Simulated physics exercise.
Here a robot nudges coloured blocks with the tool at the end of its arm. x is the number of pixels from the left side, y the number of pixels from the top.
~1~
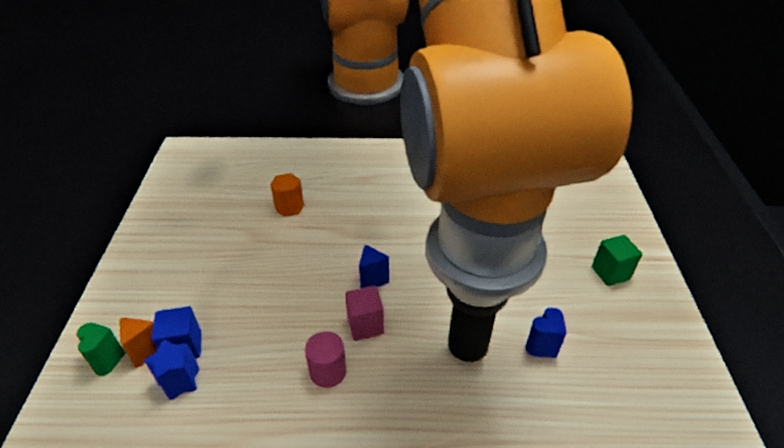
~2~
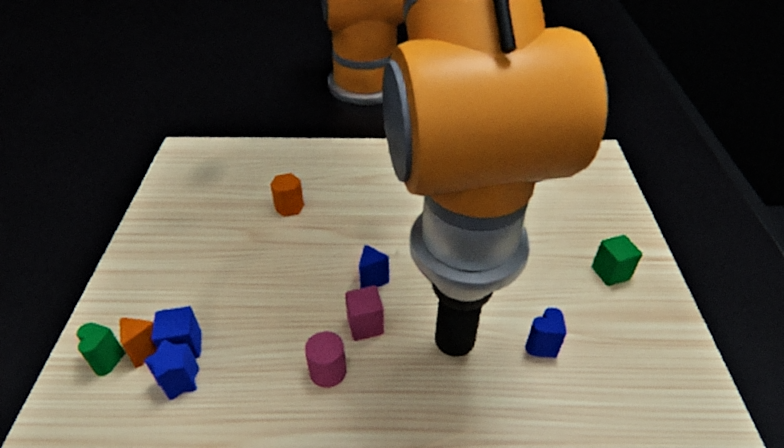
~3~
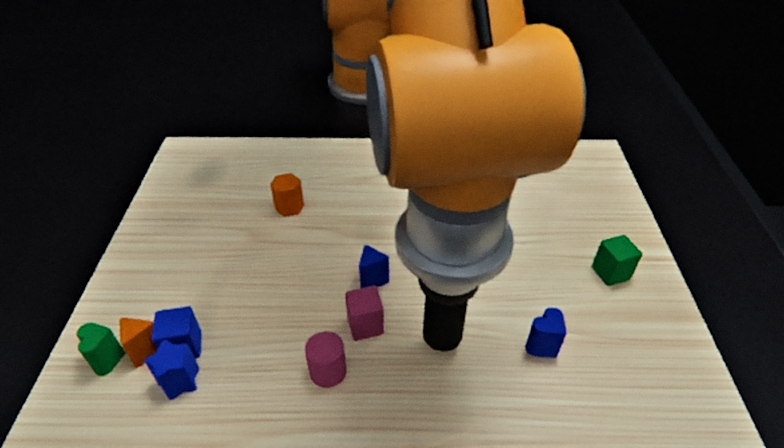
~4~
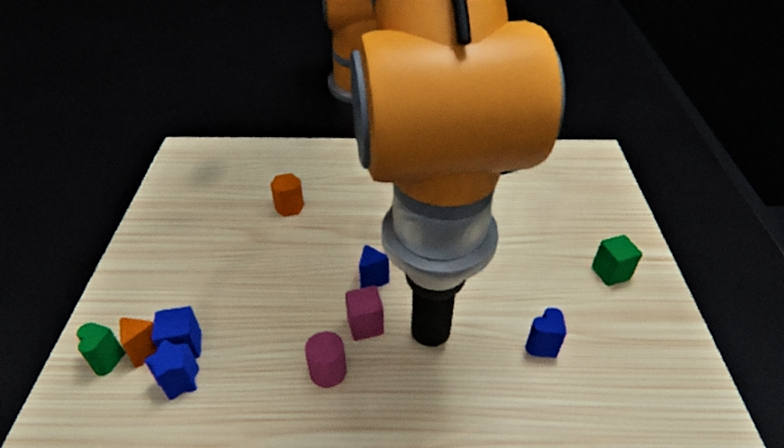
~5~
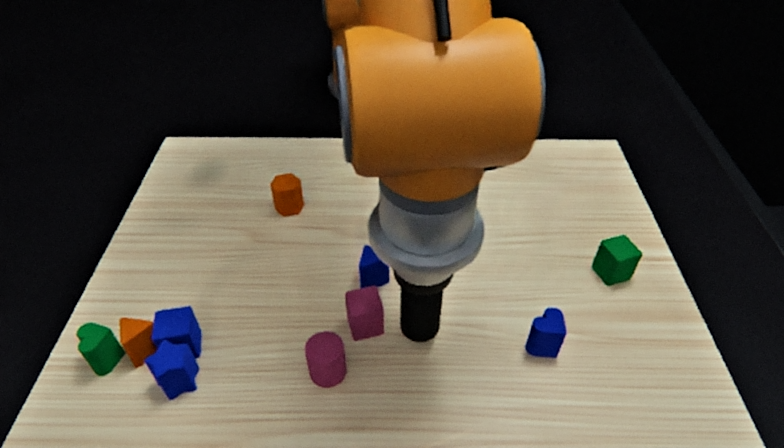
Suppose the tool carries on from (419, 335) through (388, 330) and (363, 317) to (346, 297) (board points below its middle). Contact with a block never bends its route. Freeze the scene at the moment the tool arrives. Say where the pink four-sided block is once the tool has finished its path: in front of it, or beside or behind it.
The pink four-sided block is left behind or beside.
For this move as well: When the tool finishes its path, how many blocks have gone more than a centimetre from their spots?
The number of blocks that move over 1 cm is one.
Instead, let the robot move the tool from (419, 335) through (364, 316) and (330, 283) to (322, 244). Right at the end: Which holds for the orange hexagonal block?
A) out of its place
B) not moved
B.
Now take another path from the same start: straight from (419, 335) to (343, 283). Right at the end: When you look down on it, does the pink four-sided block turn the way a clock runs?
No, that is not how it ends up.
On the path given first. Halfway along, tool at (373, 316); pink four-sided block at (338, 291), turned 20° clockwise.
At the end, tool at (345, 288); pink disc still; pink four-sided block at (309, 278); blue three-sided block at (371, 253), turned 20° clockwise.
